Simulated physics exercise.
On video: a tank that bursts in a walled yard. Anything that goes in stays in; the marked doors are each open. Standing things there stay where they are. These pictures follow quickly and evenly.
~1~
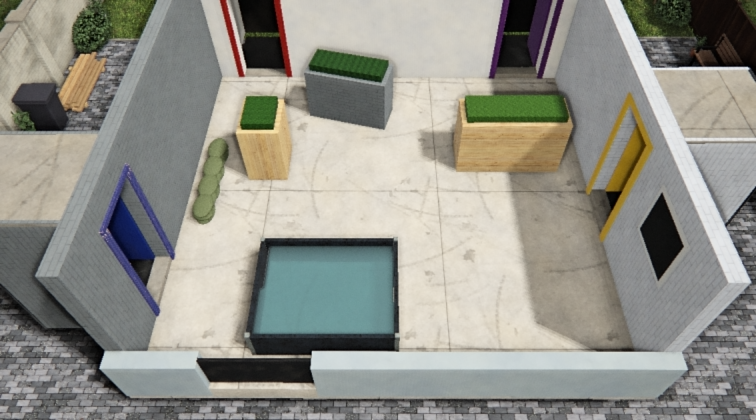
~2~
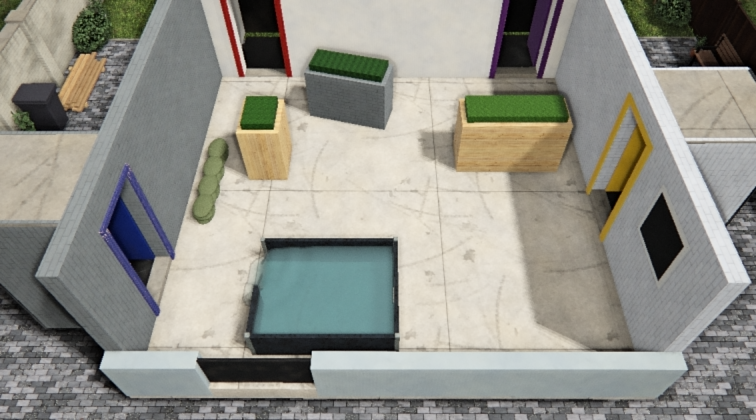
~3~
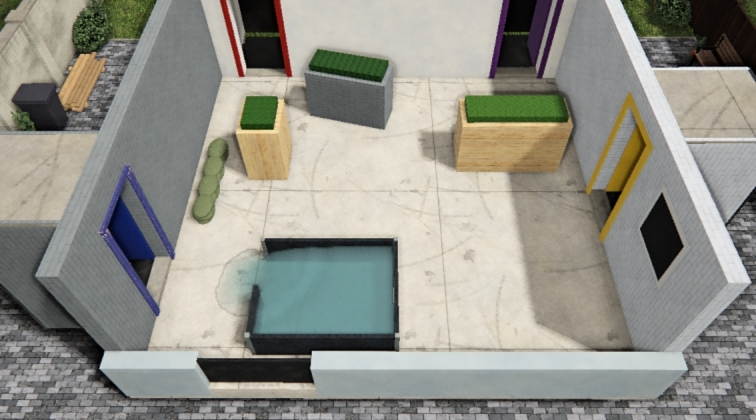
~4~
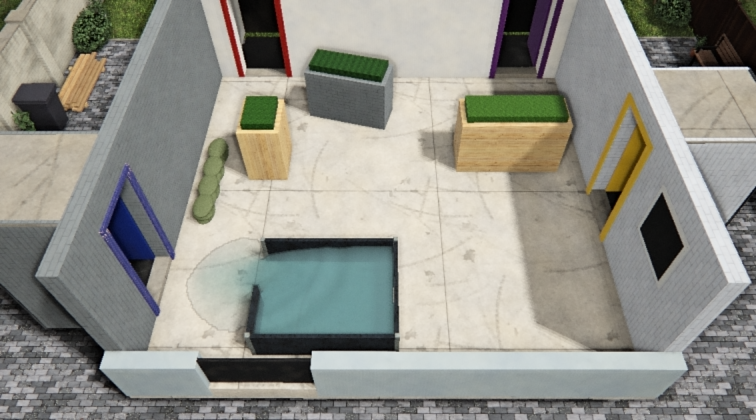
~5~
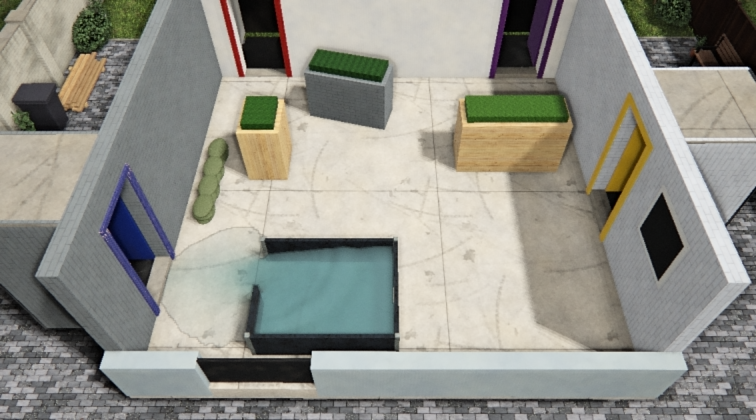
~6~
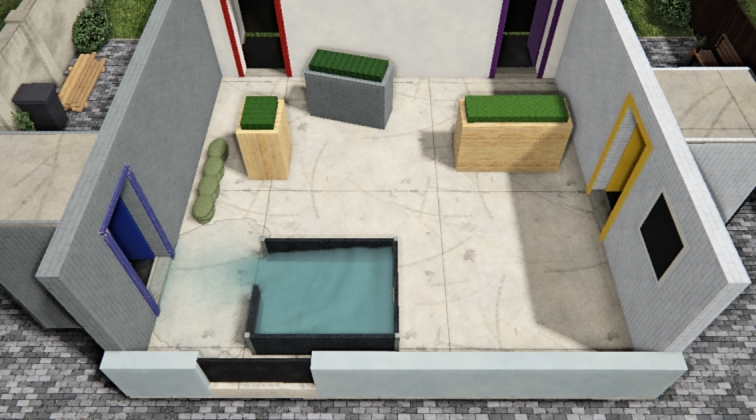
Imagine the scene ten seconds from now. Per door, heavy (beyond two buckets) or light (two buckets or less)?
Result: The blue door will top two buckets; the yellow door will not top two buckets; the red door will top two buckets; the purple door will not top two buckets.
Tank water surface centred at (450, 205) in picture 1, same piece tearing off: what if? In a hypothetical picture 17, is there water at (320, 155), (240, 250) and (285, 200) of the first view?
Readings in order: Flood; flood; flood.
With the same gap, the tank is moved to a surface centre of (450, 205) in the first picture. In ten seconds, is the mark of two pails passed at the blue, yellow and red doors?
As I see it, the blue door stays within the limit, the yellow door stays within the limit and the red door overshoots.
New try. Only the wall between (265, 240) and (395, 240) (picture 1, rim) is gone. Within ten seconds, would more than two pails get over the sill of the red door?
Here's my take: The red door tops the limit.
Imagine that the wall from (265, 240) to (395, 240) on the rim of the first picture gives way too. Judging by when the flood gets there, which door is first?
Red-painted one.
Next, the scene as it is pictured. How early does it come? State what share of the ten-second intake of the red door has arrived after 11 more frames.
Close to 0 out of every hundred.
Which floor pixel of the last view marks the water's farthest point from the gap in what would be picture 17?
My guess is roughly (213, 113).
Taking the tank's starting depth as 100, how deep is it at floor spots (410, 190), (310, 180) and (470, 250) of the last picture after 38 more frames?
Readings in order: Around 2, 4 and 0 %.
A moment on, water covers 10 % of the floor; the blue door over two buckets in, the yellow door not reached, the red door not reached, the purple door not reached.
Next, water covers 15 % of the floor; the blue door far over two buckets in, the yellow door not reached, the red door not reached, the purple door not reached.
Then, water covers 25 % of the floor; the blue door far over two buckets in, the yellow door not reached, the red door under two buckets in, the purple door not reached.
Later, water covers 40 % of the floor; the blue door far over two buckets in, the yellow door not reached, the red door over two buckets in, the purple door not reached.
In the end, water covers 60 % of the floor; the blue door far over two buckets in, the yellow door wet at the sill, nothing in, the red door over two buckets in, the purple door wet at the sill, nothing in.
